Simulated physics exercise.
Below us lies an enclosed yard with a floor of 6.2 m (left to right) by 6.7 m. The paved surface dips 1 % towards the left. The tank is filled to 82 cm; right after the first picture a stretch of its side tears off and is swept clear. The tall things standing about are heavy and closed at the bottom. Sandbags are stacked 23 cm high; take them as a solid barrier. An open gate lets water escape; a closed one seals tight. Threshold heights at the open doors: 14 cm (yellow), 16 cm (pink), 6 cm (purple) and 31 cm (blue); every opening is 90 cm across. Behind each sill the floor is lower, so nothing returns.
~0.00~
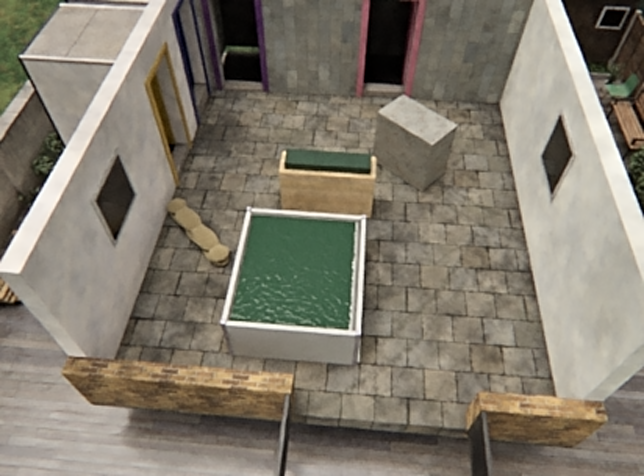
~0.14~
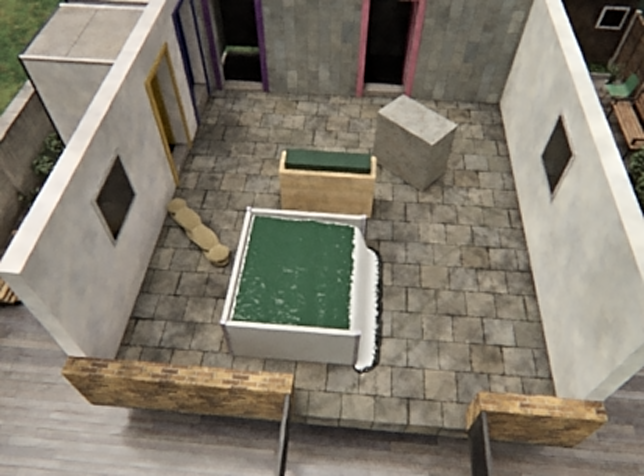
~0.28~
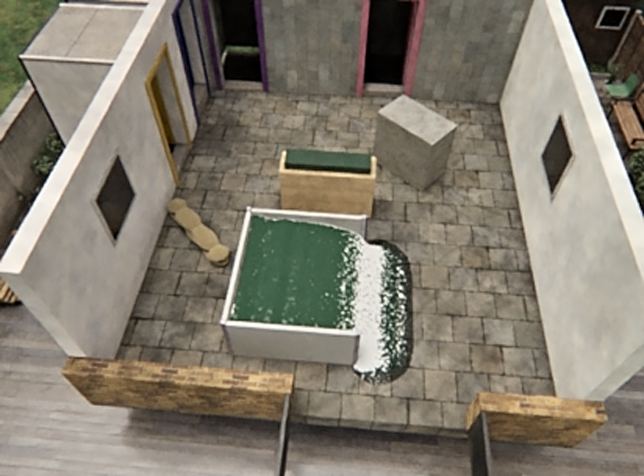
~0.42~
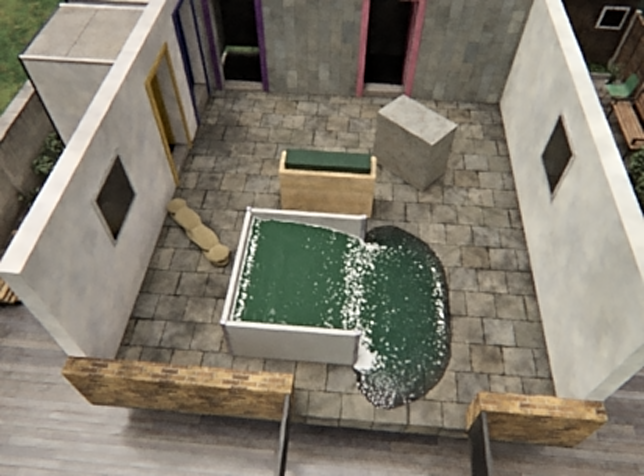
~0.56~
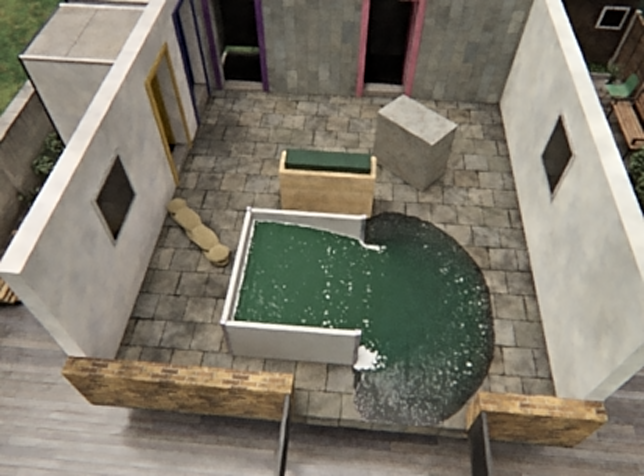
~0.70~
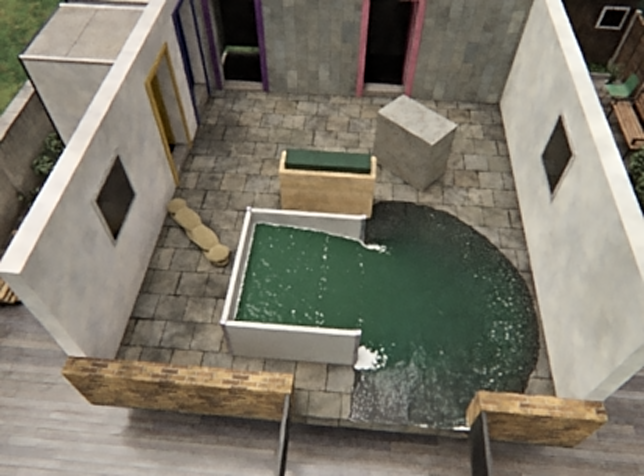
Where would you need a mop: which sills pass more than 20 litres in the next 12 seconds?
Door by door: At the yellow door it does not reach the limit; at the pink door it keeps below the limit; at the purple door it goes over the limit; at the blue door it does not reach the limit.
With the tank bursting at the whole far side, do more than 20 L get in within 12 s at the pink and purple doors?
Against that limit: Pink below, purple above.
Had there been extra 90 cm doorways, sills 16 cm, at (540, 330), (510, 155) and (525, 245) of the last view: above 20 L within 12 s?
In turn: Over, below, above.
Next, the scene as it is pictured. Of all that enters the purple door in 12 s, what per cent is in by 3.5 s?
About 0 per cent.
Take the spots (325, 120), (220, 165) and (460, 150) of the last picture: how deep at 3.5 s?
Roughly 0, 0 and 10 cm, in turn.
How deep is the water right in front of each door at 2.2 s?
Depths in cm: Yellow 0, pink 0, purple 0, blue 0.
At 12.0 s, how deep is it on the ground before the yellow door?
Roughly 9.0 cm deep.
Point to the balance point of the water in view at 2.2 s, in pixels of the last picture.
At about (438, 294).
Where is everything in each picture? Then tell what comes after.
Still water, 82 cm deep, in the tank at (299, 269), in the first frame.
Water pours out at (357, 292) and has run 1.1 m, to (359, 368); typically 10 cm deep outside, 82 cm at the tank's back, in the second frame.
Water pours out at (357, 295) and has run 1.2 m, to (380, 378); typically 14 cm deep outside, 80 cm at the tank's back, in the third frame.
The front is at a hidden place, 1.6 m from the gap at (356, 296); 3.3 m2 of floor is under water; 71 cm left at the back of the tank, in the fourth frame.
Water pours out at (356, 297) and has run 2.0 m, to (486, 359); typically 9 cm deep outside, 70 cm at the tank's back, in the fifth frame.
The front is at (534, 343), 2.7 m from the gap at (356, 297); 8.0 m2 of floor is under water; 65 cm left at the back of the tank, in the sixth frame.
After 1.4 s water covers 30 % of the floor and is deepest (50 cm) near (556, 418); yellow door not reached, pink door not reached, purple door not reached, blue door not reached.
After 2.2 s water covers 35 % of the floor and is deepest (40 cm) near (556, 418); yellow door not reached, pink door not reached, purple door not reached, blue door not reached.
After 3.5 s water covers 45 % of the floor and is deepest (26 cm) near (489, 109); yellow door not reached, pink door 10 cm at the sill, 0 L in, purple door not reached, blue door not reached.
After 7.0 s water covers 85 % of the floor and is deepest (17 cm) near (170, 207); yellow door 10 cm at the sill, 0 L in, pink door 7 cm at the sill, 0 L in, purple door 7 cm at the sill, 1 L in, blue door 17 cm at the sill, 0 L in.
After 12.0 s water covers 95 % of the floor and is deepest (11 cm) near (170, 207); yellow door 9 cm at the sill, 0 L in, pink door 4 cm at the sill, 0 L in, purple door 9 cm at the sill, 71 L in, blue door 10 cm at the sill, 0 L in.
